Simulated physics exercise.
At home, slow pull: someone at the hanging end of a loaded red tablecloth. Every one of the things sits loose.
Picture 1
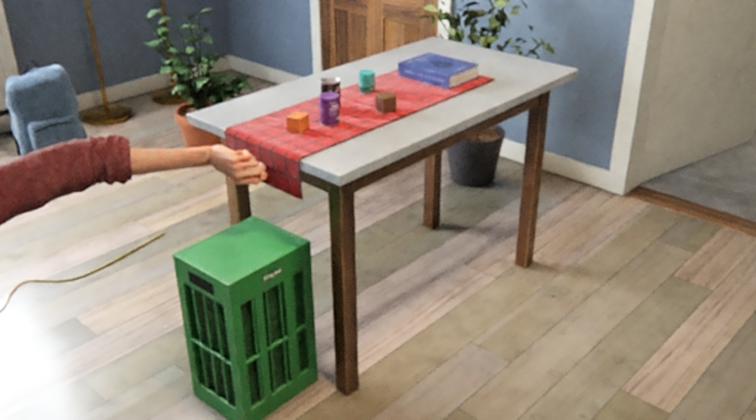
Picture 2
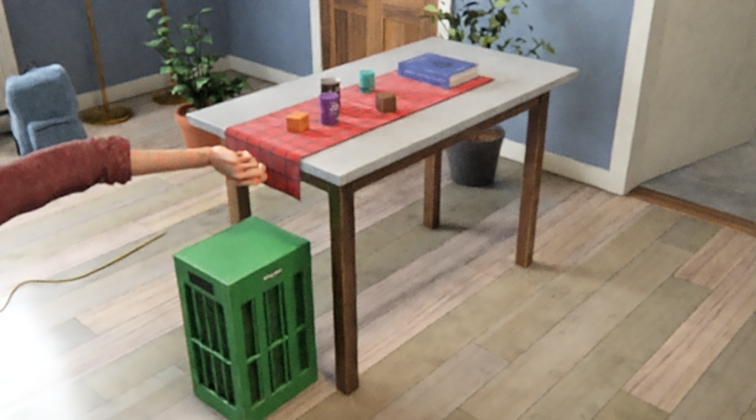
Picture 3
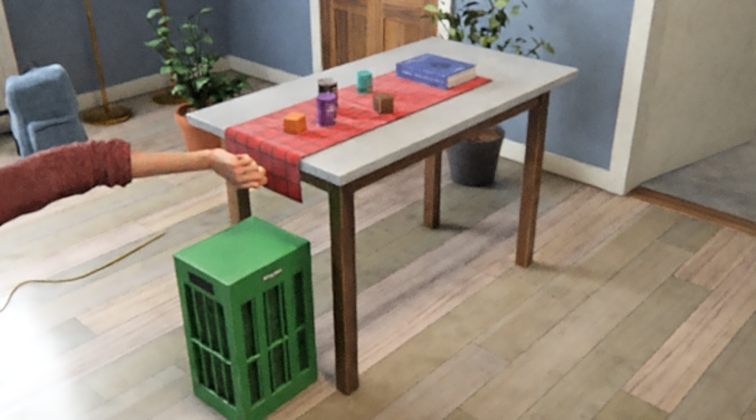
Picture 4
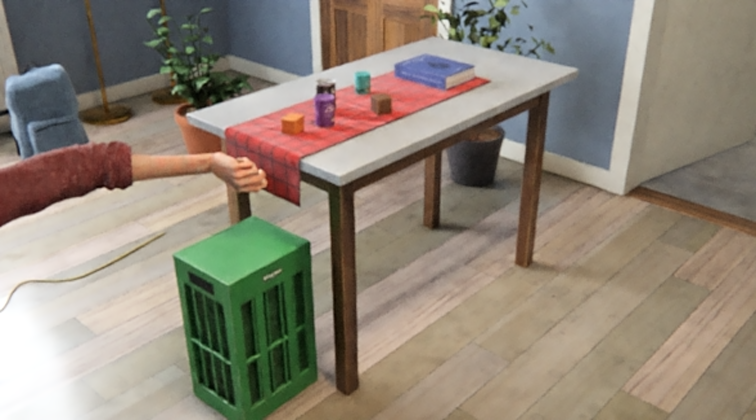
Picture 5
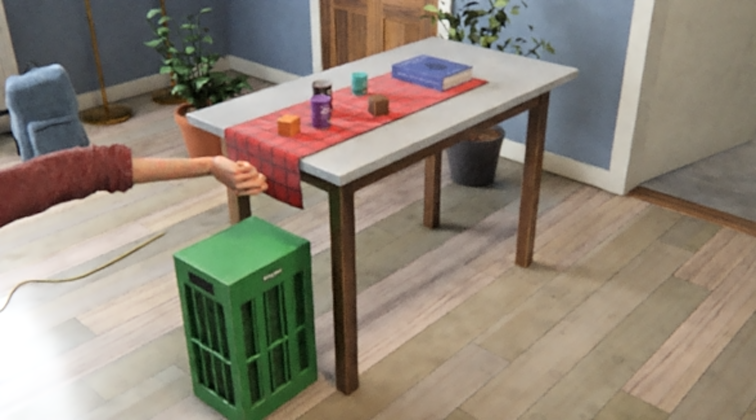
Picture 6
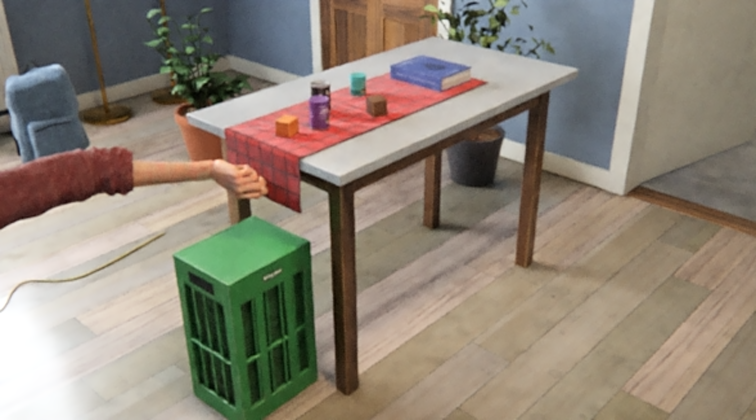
In a room with blue walls and a wooden floor, a hand grips the hanging end of a red cloth on a gray table, above a green crate. The hand slowly draws the cloth slightly downward, and the cubes, cans, turquoise pot and blue book ride a short way left with it.
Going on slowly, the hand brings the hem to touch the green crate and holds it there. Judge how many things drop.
My judgement: One.
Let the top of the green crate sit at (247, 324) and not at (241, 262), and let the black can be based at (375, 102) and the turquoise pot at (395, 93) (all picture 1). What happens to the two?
So the black can stays there, and the turquoise pot stays there.
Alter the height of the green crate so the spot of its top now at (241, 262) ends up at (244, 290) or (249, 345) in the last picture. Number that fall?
That would make 2 and 4.
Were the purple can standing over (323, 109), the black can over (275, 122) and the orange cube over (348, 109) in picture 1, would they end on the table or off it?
Purple can: Still up. Black can: Off. Orange cube: Still up.
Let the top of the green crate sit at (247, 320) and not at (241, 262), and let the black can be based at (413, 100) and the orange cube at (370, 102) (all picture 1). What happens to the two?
Looks like the black can hangs in there, and the orange cube hangs in there.
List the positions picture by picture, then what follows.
Hem (302, 199); orange cube (297, 115); purple can (329, 95); black can (330, 80); brown cube (386, 94); turquoise pot (367, 72); top of the crate (241, 262), in the first frame.
Hem (301, 201); orange cube (297, 115), in the second frame.
Hem (303, 203); purple can (326, 96), in the third frame.
Hem (301, 207); black can (325, 82); top of the crate (241, 262), in the fourth frame.
Hem (304, 209); brown cube (378, 97), in the fifth frame.
Hem (302, 214); orange cube (287, 119); purple can (319, 99); black can (320, 83); brown cube (377, 98); turquoise pot (358, 75), in the sixth frame.
Soon after, hem near (265, 213); all still up.
After that, hem on the crate; orange cube gone.
In the end, hem on the crate; orange cube gone. The count of fallen things is one.
